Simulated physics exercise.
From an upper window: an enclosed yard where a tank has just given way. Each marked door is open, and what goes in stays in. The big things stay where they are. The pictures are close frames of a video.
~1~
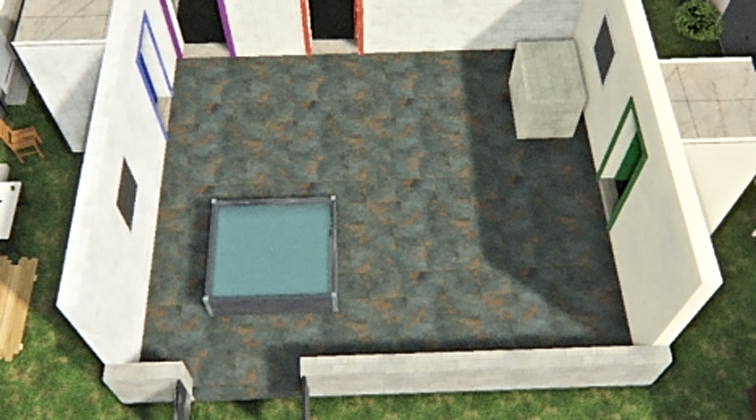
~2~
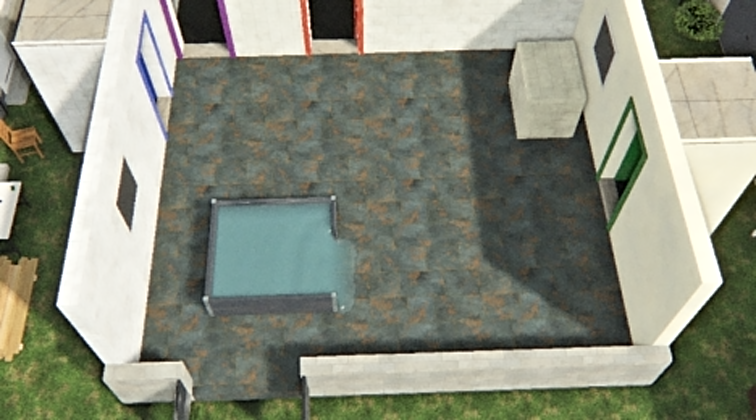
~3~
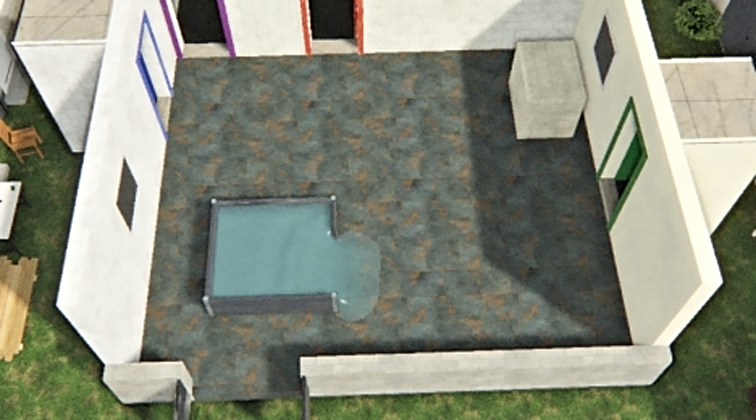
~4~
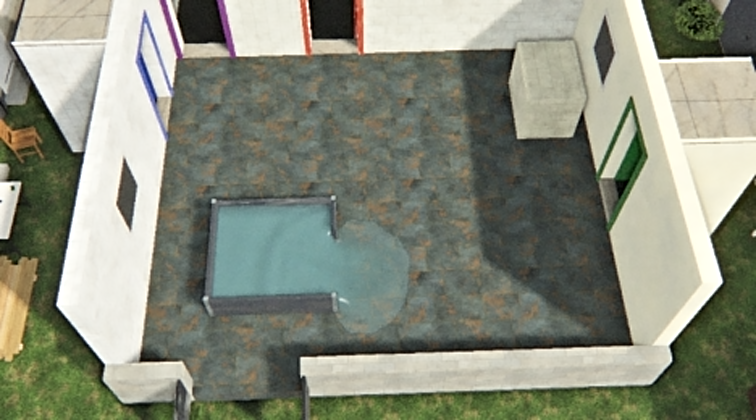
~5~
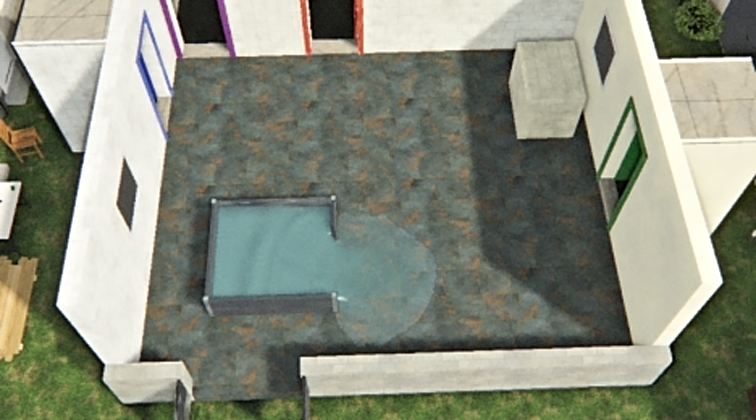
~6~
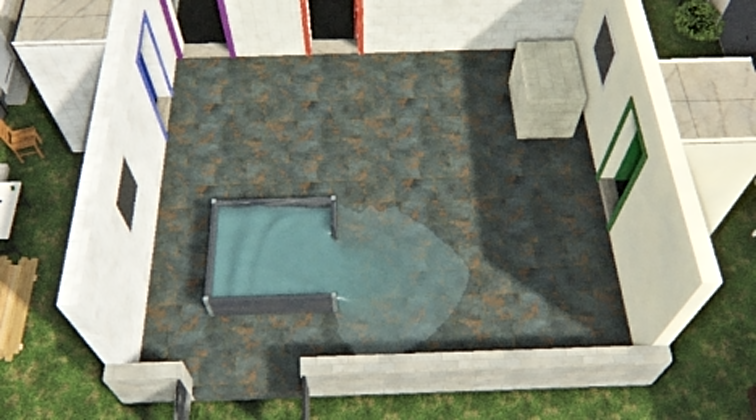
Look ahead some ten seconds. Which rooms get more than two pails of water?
In the end: The red door holds within the limit; the purple door holds within the limit; the blue door holds within the limit; the green door holds within the limit.
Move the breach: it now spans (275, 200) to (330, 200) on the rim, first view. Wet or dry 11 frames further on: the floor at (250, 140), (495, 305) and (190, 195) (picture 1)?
In that order: Awash, clear, no water.
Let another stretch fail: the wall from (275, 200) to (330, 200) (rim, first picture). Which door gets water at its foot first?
That is the red-painted one.
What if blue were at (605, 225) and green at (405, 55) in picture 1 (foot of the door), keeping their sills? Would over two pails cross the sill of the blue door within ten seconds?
My reading: The blue one floods.
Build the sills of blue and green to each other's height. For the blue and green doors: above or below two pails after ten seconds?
Then: Blue door is under; green door takes more.
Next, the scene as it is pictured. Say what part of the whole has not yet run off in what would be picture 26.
I make it 100 per cent.
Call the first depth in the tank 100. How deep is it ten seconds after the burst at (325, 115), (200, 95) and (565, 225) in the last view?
Roughly 4, 0 and 12 per cent, in turn.
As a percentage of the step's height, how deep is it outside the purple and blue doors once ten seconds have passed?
About 0 and 0 per cent.
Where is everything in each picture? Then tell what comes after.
In the first picture, still water in the tank at (273, 249).
In the second picture, the front is at (345, 242), out from the gap at (333, 271).
In the third picture, water pours out at (333, 271) and has run to (374, 247).
In the fourth picture, water pours out at (333, 272) and has run to (403, 256).
In the fifth picture, water pours out at (333, 272) and has run to (429, 255).
In the sixth picture, water pours out at (333, 271) and has run to (462, 267).
A moment on, water covers 20 % of the floor; the red door not reached, the purple door not reached, the blue door not reached, the green door not reached.
Next, water covers 30 % of the floor; the red door not reached, the purple door not reached, the blue door not reached, the green door not reached.
Then, water covers 35 % of the floor; the red door not reached, the purple door not reached, the blue door not reached, the green door wet at the sill, nothing in.
Later, water covers 40 % of the floor; the red door not reached, the purple door not reached, the blue door not reached, the green door wet at the sill, nothing in.
In the end, water covers 75 % of the floor; the red door wet at the sill, nothing in, the purple door not reached, the blue door not reached, the green door wet at the sill, nothing in.
